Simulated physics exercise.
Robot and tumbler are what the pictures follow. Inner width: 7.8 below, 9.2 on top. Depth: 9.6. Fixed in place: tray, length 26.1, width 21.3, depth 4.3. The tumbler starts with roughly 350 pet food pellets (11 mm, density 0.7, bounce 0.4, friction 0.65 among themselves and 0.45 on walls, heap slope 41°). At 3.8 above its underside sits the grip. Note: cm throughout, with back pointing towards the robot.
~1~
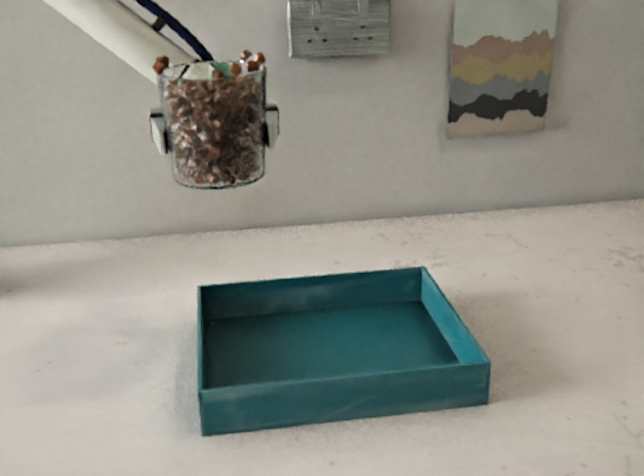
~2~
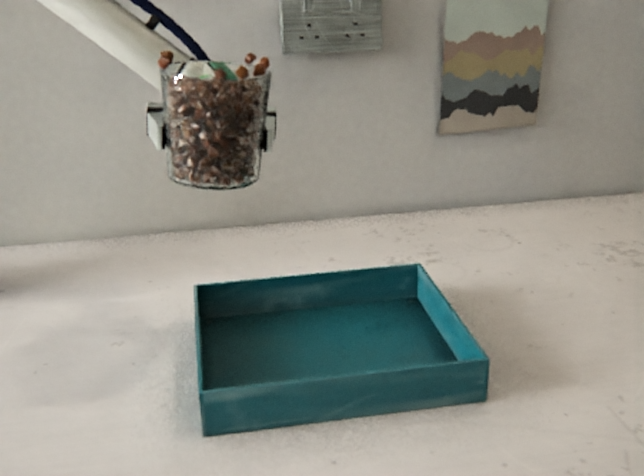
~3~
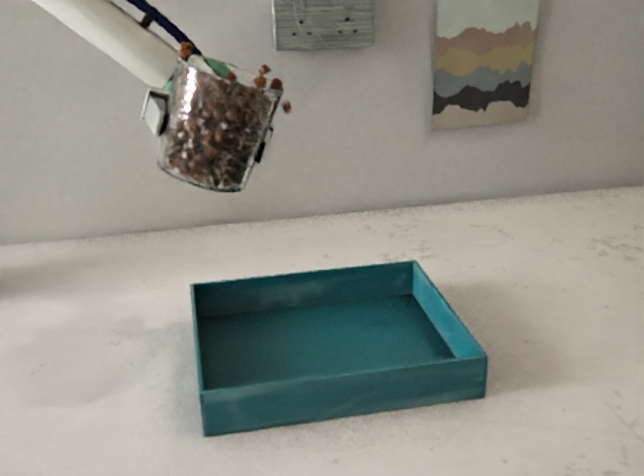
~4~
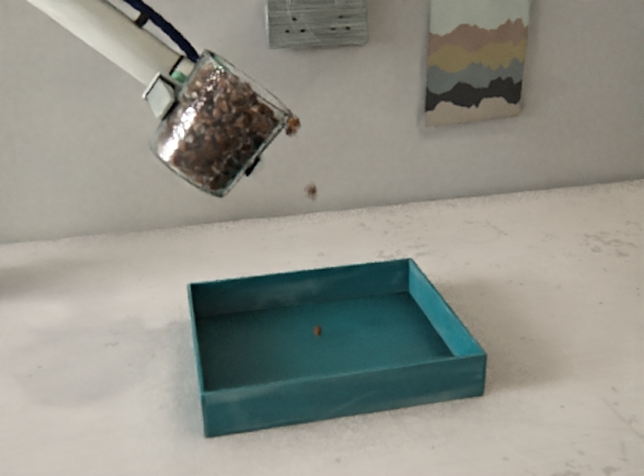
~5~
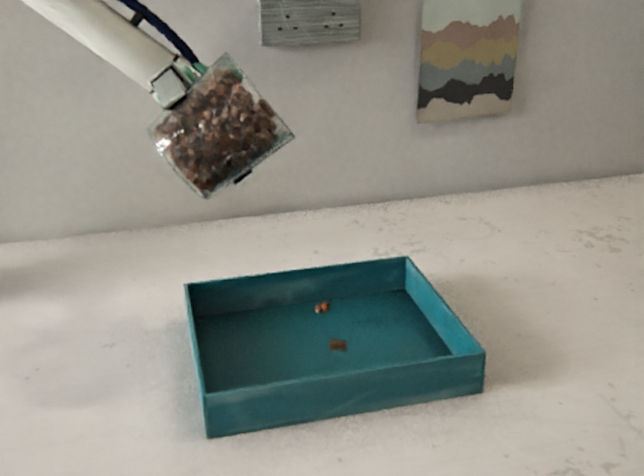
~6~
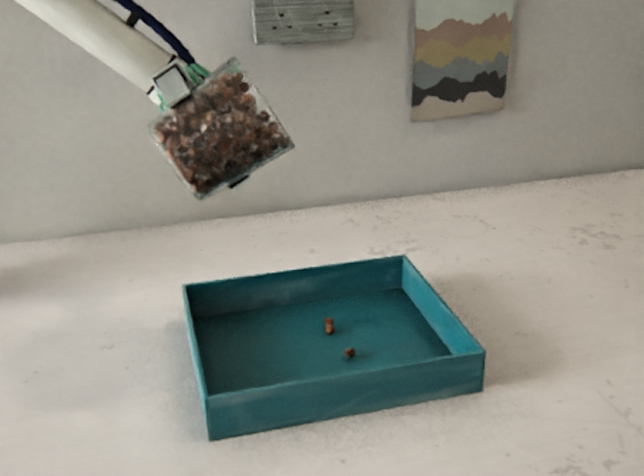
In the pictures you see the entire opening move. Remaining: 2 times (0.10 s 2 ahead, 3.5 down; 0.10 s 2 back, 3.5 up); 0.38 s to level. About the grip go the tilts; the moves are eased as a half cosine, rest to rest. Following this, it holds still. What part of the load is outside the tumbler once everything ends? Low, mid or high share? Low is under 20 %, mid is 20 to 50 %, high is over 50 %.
A low share.
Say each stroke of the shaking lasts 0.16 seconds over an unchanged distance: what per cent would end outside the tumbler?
It would be near 0 per cent.
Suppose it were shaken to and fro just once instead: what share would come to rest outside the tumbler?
In that case some 5 per cent.
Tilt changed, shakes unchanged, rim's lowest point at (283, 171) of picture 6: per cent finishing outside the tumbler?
The share is about 30 percent.
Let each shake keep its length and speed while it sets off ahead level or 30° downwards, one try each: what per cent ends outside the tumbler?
Roughly 35 per cent, then 15 per cent.
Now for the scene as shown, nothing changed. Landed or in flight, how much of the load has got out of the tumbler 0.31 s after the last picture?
Share out so far: Close to 5 %.
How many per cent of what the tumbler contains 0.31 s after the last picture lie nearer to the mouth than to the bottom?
Around 45 percent.
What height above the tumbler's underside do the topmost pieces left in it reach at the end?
Height at rest: Approx. 10.0 cm.
Then, 0.31 s on, tilted 60° forward, highest piece 25 above the table; 337 in the tumbler, 5 in the tray, 11 in flight or on a rim.
Then, 0.62 s on, tilted 22° forward, highest piece 29 above the table; 323 in the tumbler, 26 in the tray, 4 in flight or on a rim.
Then, 0.98 s on, level, highest piece 31 above the table; 323 in the tumbler, 30 in the tray.
Then, 2.03 s on, level, highest piece 31 above the table; 323 in the tumbler, 30 in the tray.
In the end, 323 in the tumbler, 30 in the tray. That is 8 % outside the tumbler.
